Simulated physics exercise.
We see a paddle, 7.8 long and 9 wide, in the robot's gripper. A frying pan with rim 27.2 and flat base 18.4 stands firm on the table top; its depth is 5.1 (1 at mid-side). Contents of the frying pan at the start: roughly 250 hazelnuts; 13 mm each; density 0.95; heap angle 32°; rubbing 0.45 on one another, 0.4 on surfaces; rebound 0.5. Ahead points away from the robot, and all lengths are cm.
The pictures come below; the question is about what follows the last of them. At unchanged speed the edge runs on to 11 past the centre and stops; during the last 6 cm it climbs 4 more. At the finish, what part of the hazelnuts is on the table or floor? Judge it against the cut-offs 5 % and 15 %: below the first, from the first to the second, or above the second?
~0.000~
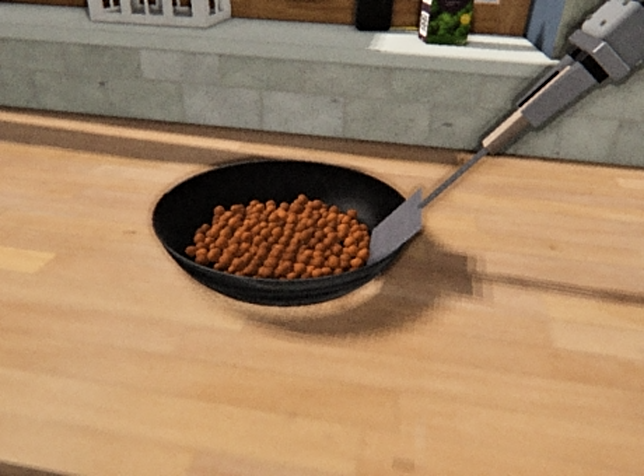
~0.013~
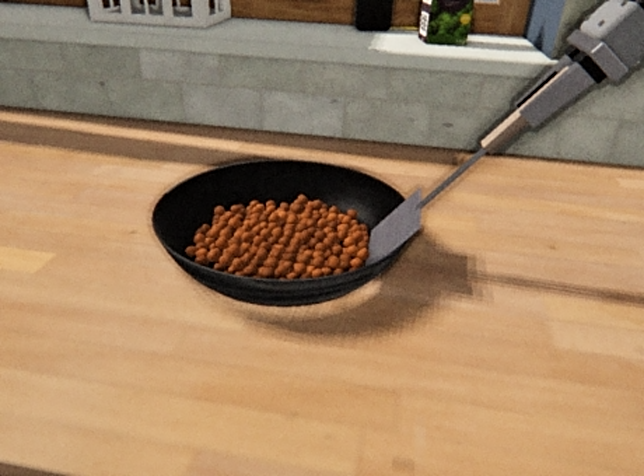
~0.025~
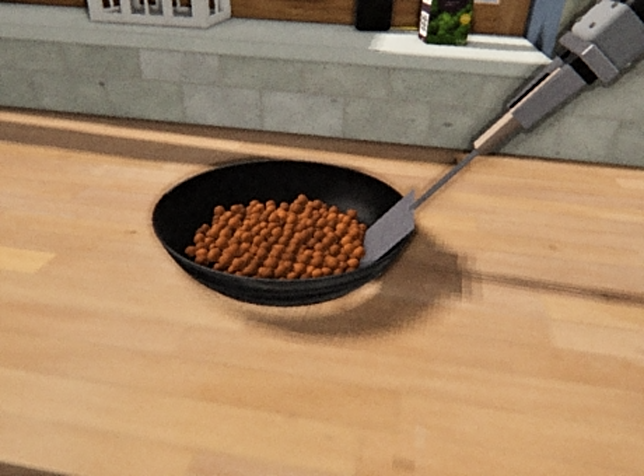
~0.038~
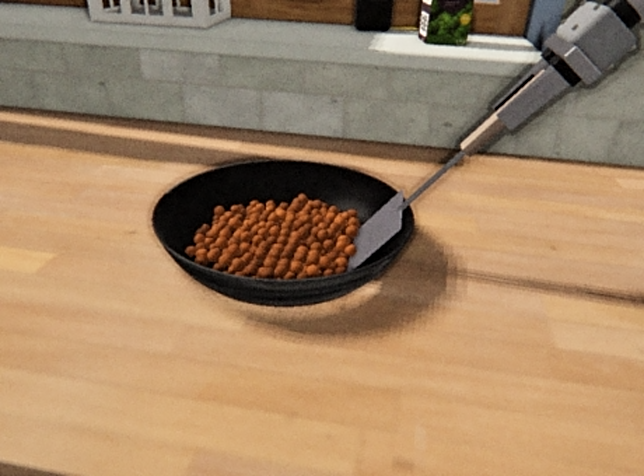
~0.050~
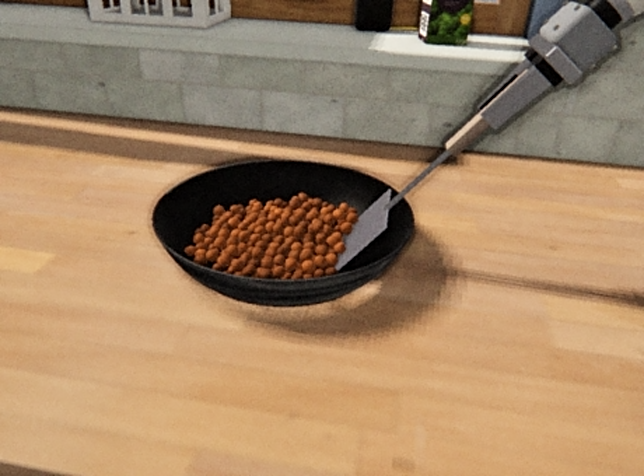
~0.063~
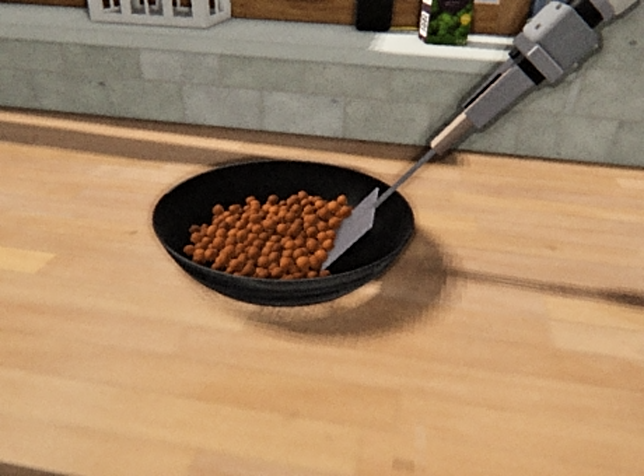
Above 15 %.
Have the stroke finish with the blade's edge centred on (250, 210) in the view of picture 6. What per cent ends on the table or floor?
I'd estimate about 5 per cent.
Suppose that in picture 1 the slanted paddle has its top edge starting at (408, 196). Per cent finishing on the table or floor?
Spill: Approx. 25 per cent.
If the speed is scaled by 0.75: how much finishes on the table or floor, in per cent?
About 25 per cent.
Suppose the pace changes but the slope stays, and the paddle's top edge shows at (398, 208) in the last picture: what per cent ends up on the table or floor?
Estimate: Close to 20 %.
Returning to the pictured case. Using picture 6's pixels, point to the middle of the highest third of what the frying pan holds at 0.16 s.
It is centred at about (232, 214).
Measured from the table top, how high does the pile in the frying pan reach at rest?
Height at the end: Around 3.5 cm.
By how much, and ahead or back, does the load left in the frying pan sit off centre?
It rests close to 4.0 centimetres ahead of centre.
After 0.11 s, sloping 52°, highest piece 6 above the table; 254 in the frying pan.
After 0.16 s, sloping 52°, highest piece 8 above the table; 254 in the frying pan.
After 0.38 s, sloping 52°, highest piece 25 above the table; 189 in the frying pan, 9 on the table or floor, 56 on the blade or in flight.
After 1.43 s, sloping 52°, highest piece 3 above the table; 189 in the frying pan, 65 on the table or floor.
At rest, 189 in the frying pan, 65 on the table or floor. That is 26 % on the table or floor.
